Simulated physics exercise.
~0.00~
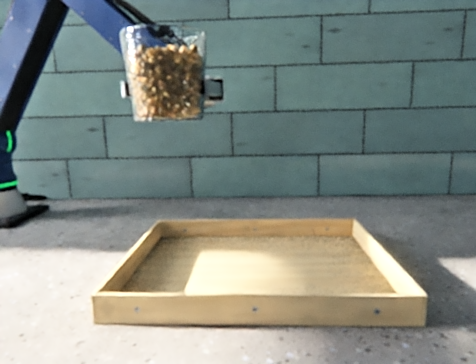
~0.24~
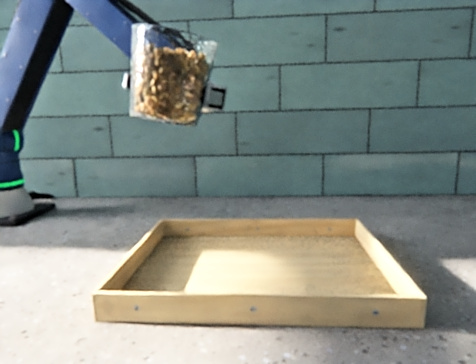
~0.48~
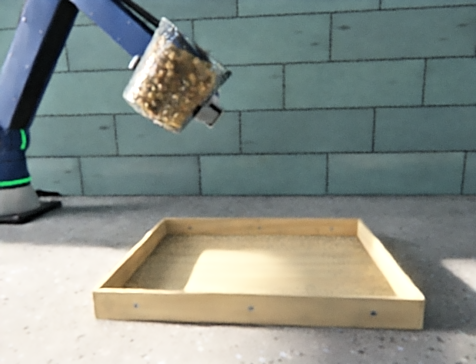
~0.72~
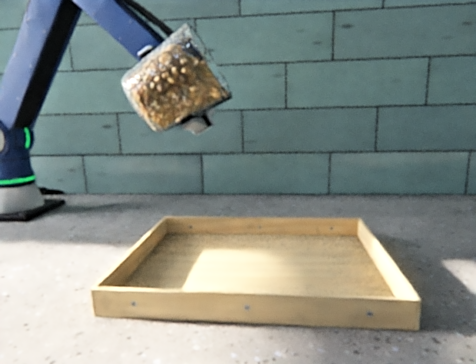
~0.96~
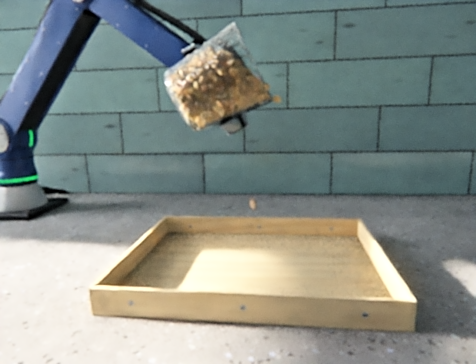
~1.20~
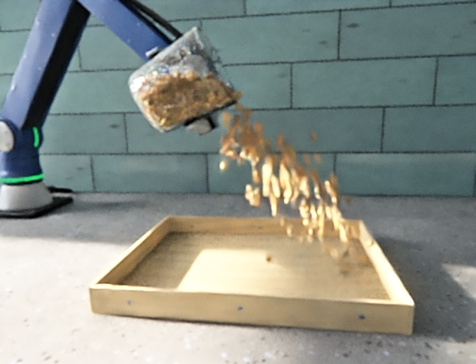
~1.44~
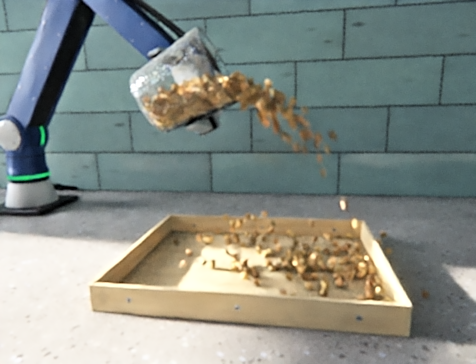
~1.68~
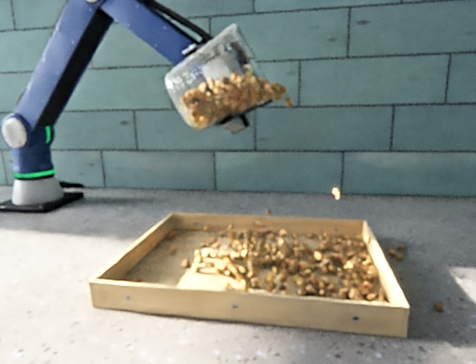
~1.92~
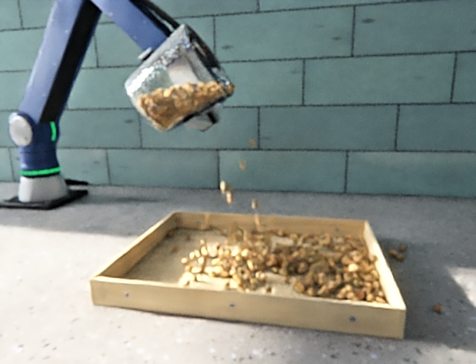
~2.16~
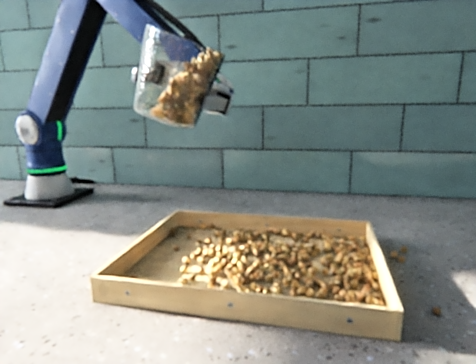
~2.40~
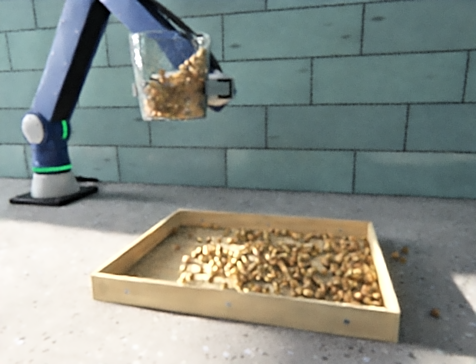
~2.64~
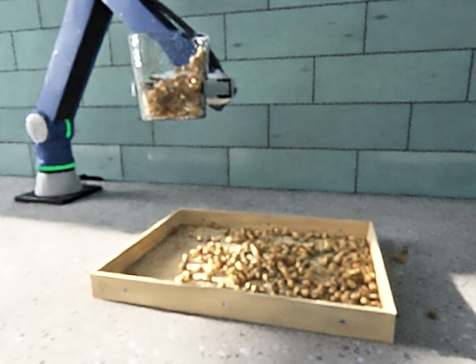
A robot arm tips a clear tumbler, spills some chickpeas into a wooden tray, then levels it.
